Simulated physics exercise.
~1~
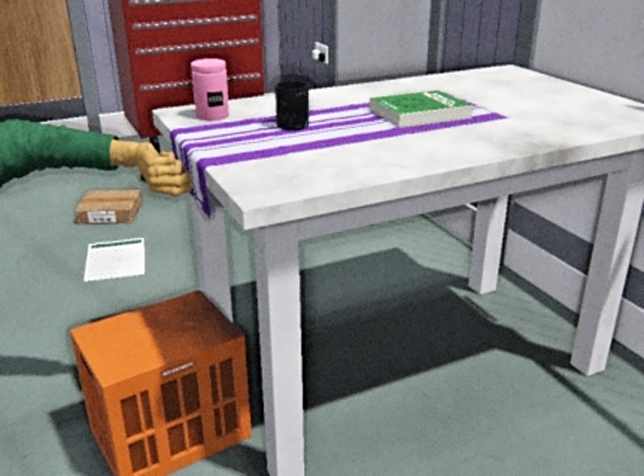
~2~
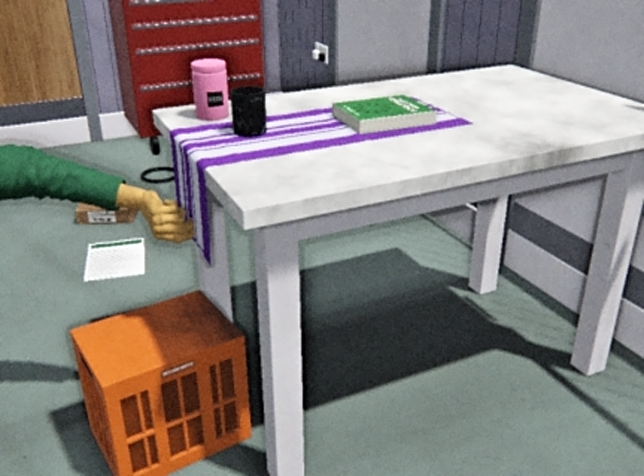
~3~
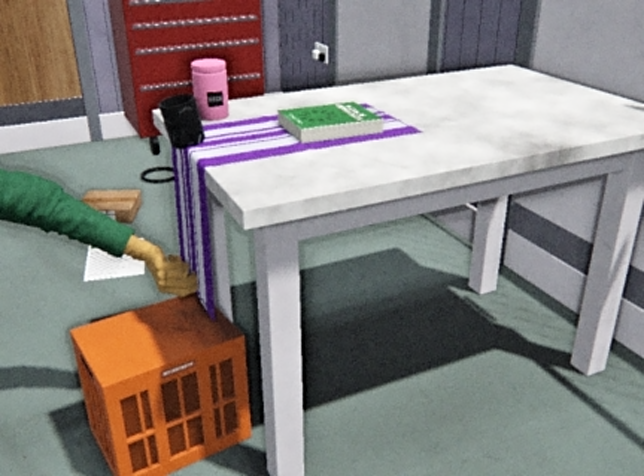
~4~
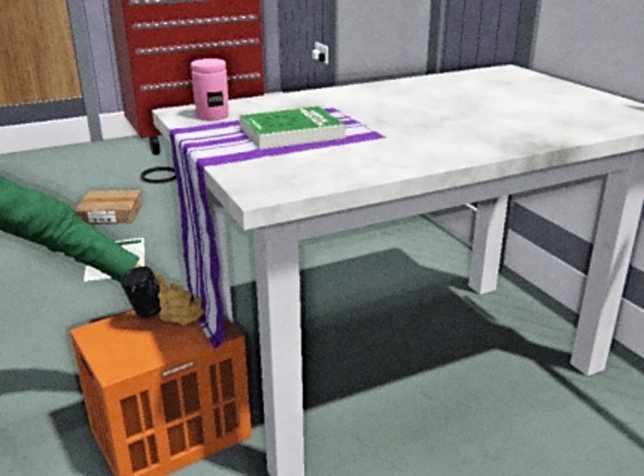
A white-topped workbench with a purple and white striped runner stands in a room with a grey-green floor, seen from slightly above by a still camera. A pink jar, a black mug and a green book are on top, with an orange crate below the left end. From the left, a green-sleeved arm pulls the hanging end of the runner downward. The mug and book slide left with the cloth, while the jar stays put. The mug leans at the edge, then drops off beside the hand. Finally, the hem reaches the crate, with the book and jar still on the table.
